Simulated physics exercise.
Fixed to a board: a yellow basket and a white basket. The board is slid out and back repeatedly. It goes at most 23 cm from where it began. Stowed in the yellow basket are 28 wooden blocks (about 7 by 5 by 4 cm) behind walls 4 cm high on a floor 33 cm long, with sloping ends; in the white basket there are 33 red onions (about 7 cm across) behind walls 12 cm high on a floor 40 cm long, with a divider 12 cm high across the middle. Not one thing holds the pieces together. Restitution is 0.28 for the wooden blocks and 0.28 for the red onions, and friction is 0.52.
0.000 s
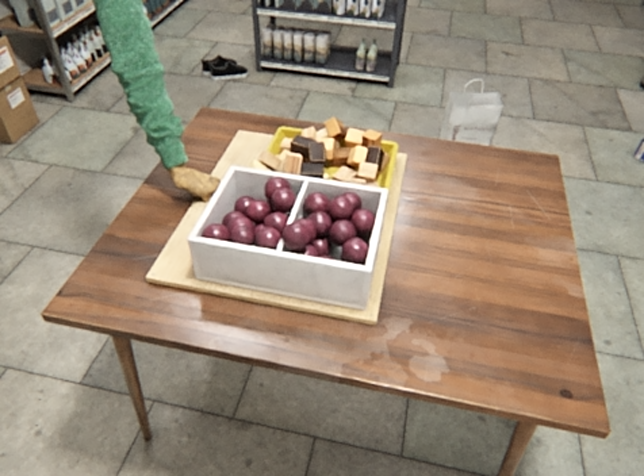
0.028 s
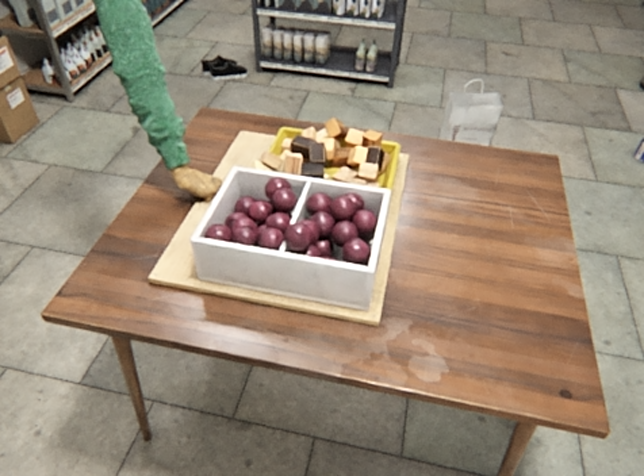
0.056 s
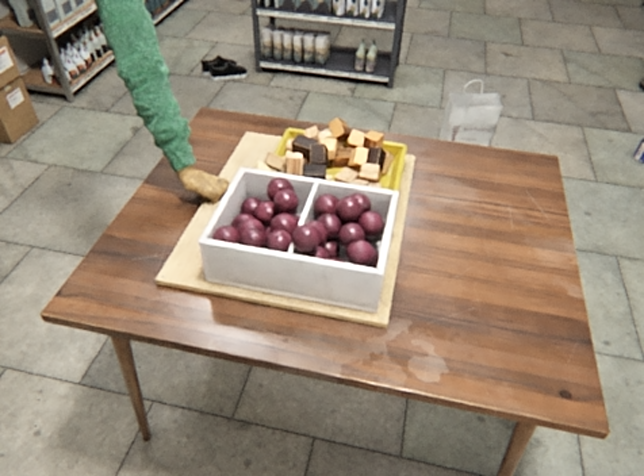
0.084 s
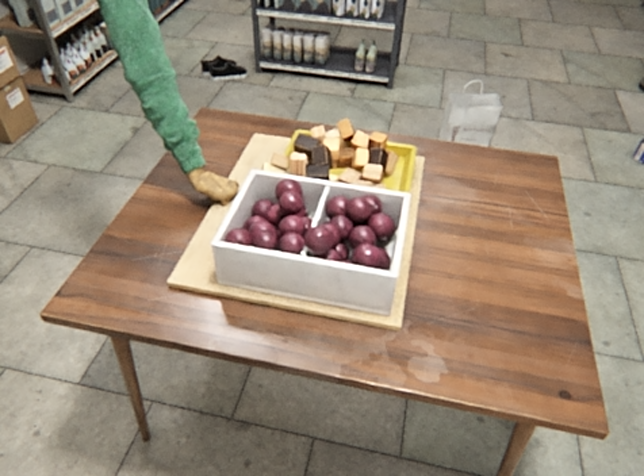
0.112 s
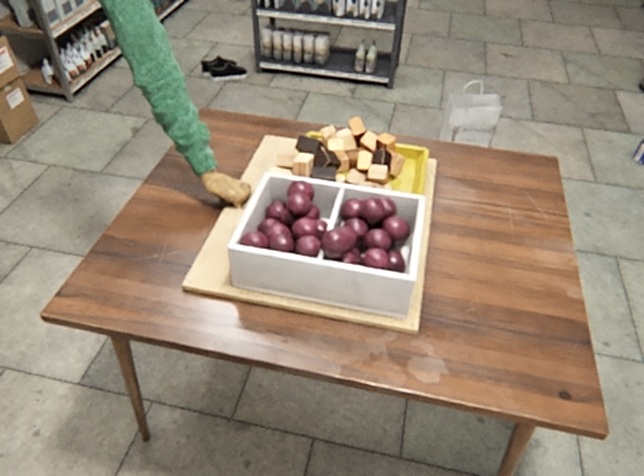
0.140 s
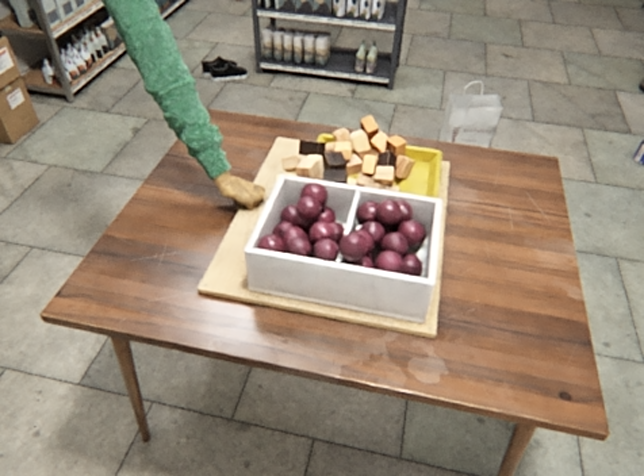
A green-sleeved arm pushes a board carrying a white basket and yellow basket rightward.
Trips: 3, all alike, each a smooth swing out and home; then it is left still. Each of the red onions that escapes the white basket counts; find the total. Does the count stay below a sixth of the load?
Yes, it stays under a sixth.
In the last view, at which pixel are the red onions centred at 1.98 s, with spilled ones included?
Near (307, 245) in pixels.
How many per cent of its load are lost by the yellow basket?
For the yellow basket, 60 percent.
After 0.44 s, the yellow basket is down by 7 of 28 and the white basket is down by 1 of 33.
After 0.80 s, the yellow basket is down by 13 of 28 and the white basket is down by 1 of 33.
After 1.32 s, the yellow basket is down by 17 of 28 and the white basket is down by 1 of 33.
Final count (at 1.98 s), the yellow basket is down by 17 of 28 and the white basket is down by 1 of 33. Asked share, 1 of 33, 3 per cent.
